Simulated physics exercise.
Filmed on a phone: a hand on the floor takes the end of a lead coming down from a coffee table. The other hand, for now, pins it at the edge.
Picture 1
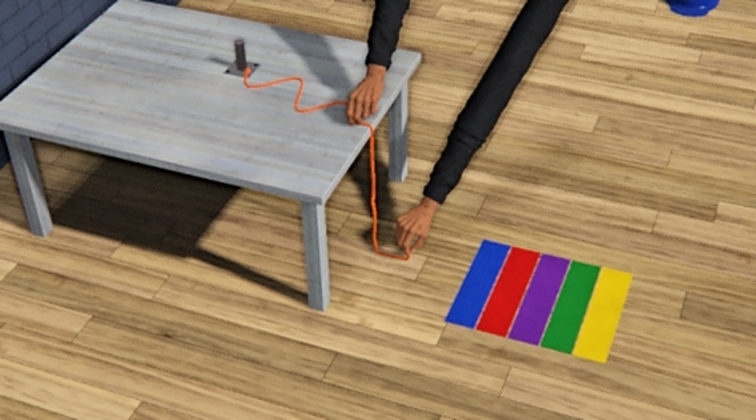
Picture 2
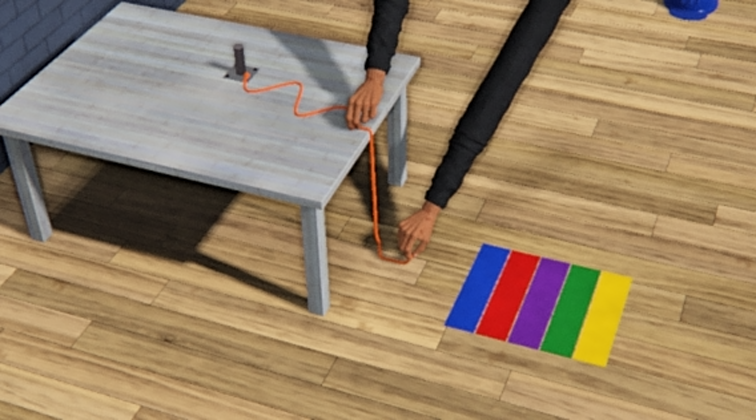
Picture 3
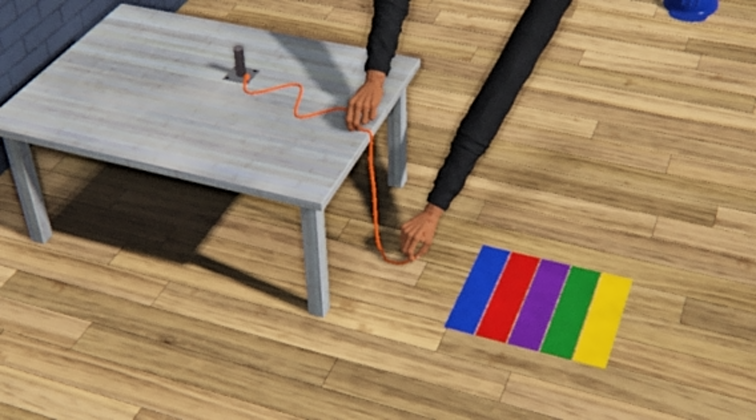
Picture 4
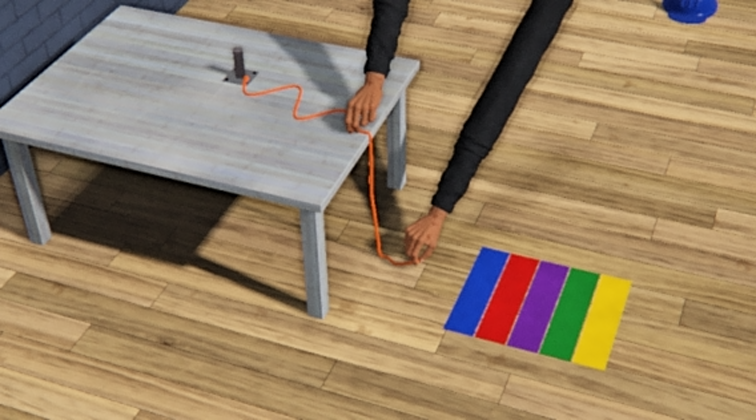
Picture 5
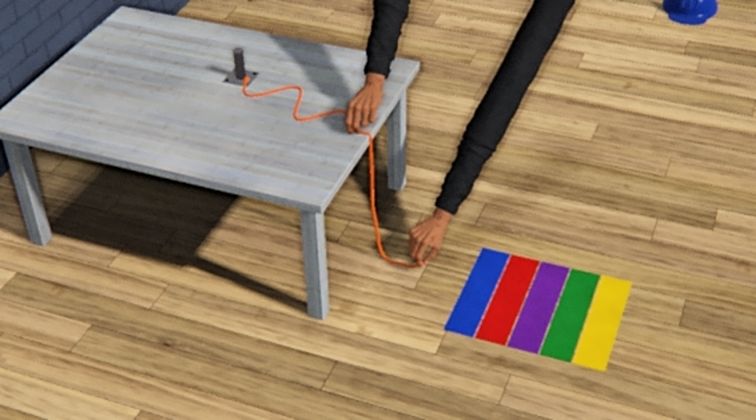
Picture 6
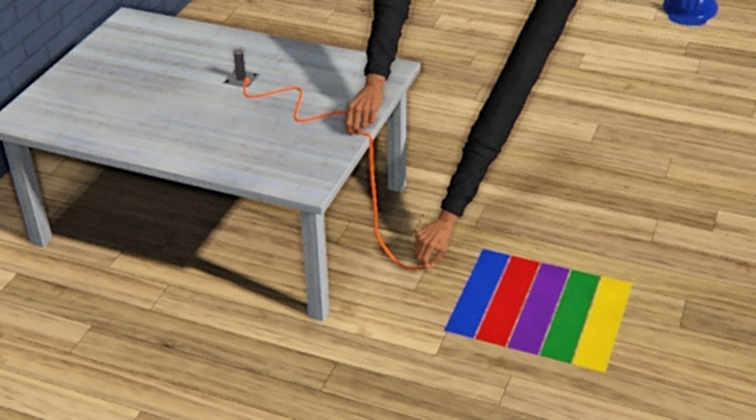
Two dark-sleeved arms reach in from the top of a room with a wood-plank floor, seen from above at an angle by a steady camera. One hand presses an orange lead to the right edge of a grey table, while the other holds its end on the floor, left of blue, red, purple, green and yellow stripes. The lower hand slides the end slightly rightward; the upper hand stays put.
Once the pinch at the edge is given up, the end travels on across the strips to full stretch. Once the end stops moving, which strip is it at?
It is at the yellow strip.
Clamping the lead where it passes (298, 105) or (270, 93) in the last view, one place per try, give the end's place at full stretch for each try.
(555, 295), (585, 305).
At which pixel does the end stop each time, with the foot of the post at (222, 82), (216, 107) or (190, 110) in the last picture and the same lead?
In order, near (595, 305), (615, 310) and (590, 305).
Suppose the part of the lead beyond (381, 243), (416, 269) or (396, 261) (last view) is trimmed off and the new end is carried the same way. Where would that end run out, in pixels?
Roughly (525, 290), (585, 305), (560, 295).
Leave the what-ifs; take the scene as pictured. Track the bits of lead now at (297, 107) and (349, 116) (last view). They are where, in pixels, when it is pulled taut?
End: (345, 113) and then (413, 152).
Soon after, end near (550, 295); over purple.
After that, end near (589, 304); over green.
At the stop, end near (612, 310); over yellow. It gets as far as the yellow strip.
